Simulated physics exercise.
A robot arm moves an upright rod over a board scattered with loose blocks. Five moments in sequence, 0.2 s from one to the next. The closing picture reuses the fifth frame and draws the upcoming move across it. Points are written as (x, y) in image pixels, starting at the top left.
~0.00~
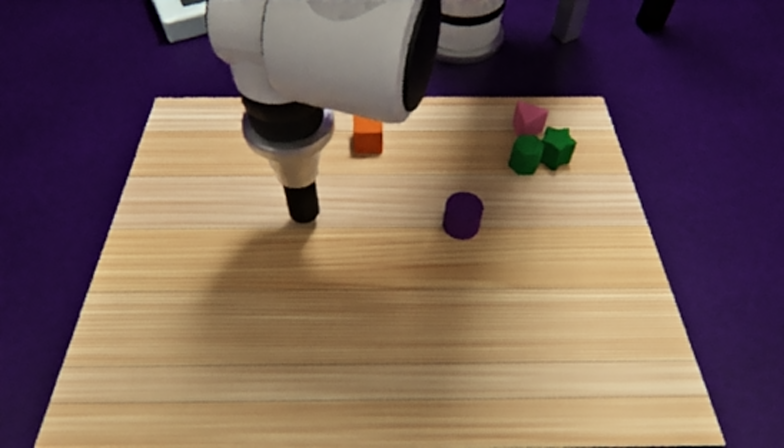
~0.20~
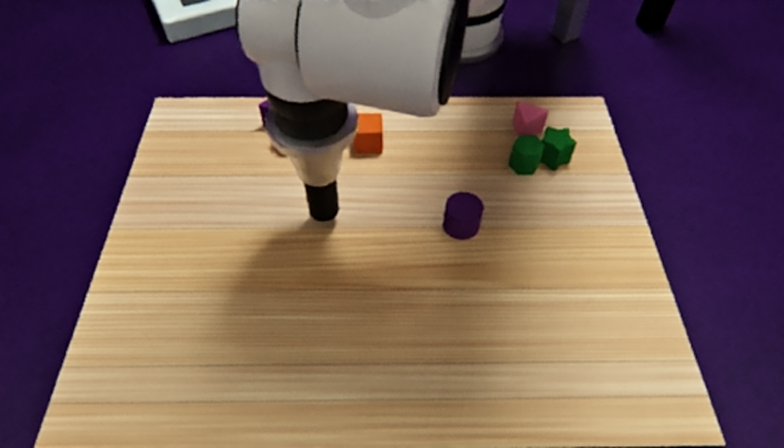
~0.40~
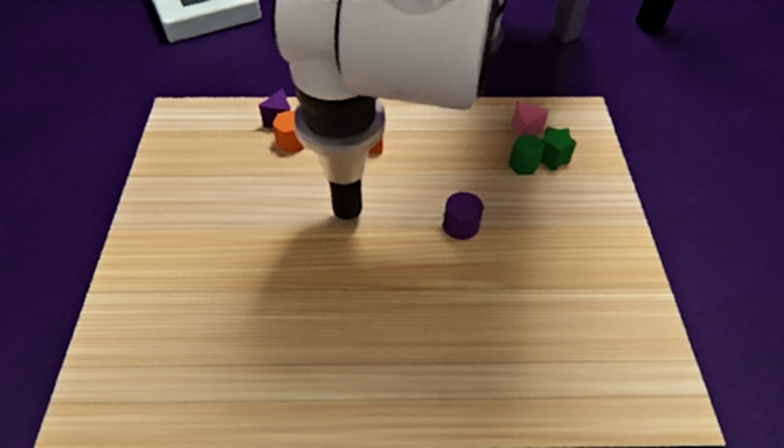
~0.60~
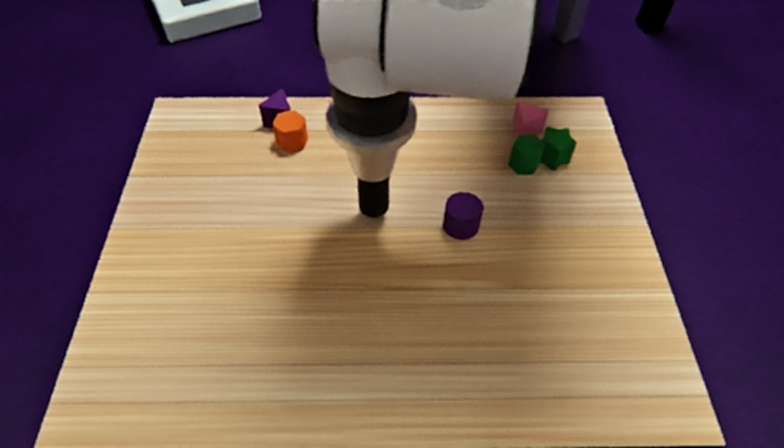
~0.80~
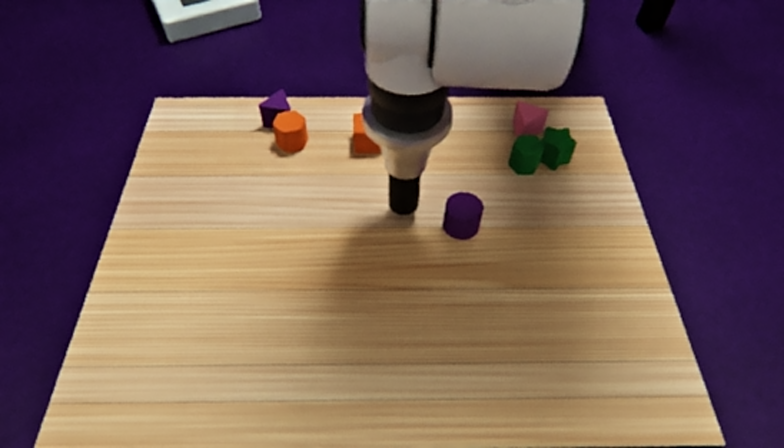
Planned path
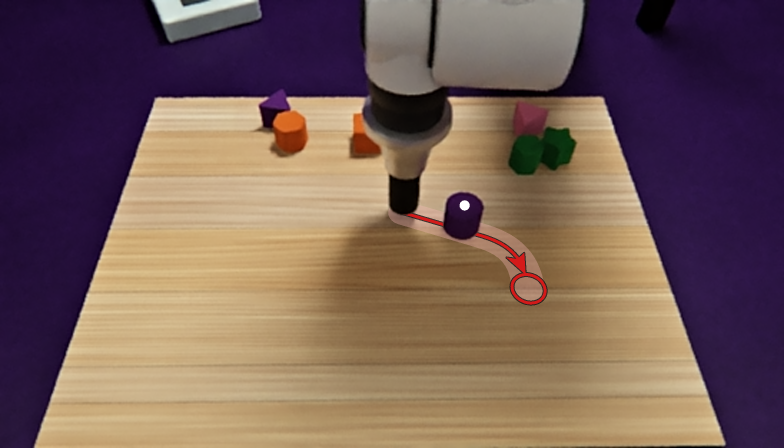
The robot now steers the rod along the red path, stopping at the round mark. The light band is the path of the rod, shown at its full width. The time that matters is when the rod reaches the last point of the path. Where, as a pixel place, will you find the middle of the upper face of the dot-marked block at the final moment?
The spot you're after is about (547, 219) in the image.
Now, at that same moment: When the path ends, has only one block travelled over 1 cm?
In short: Yes.
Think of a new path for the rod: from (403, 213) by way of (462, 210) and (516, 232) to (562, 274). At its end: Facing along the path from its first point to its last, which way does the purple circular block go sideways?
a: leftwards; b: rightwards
b (rightwards)
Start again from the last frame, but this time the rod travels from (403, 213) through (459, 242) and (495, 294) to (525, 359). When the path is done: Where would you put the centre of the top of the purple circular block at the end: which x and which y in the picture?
About (497, 214).
Drawn move, from (403, 213) through (453, 228) and (504, 246) to (529, 289); the dot is on the purple circular block.
The first path, step by step. One third of the way, rod at (457, 219); purple circular block at (494, 211).
Two thirds of the way, rod at (507, 237); purple circular block at (542, 217).
At the end, rod at (532, 280); purple circular block at (547, 219).
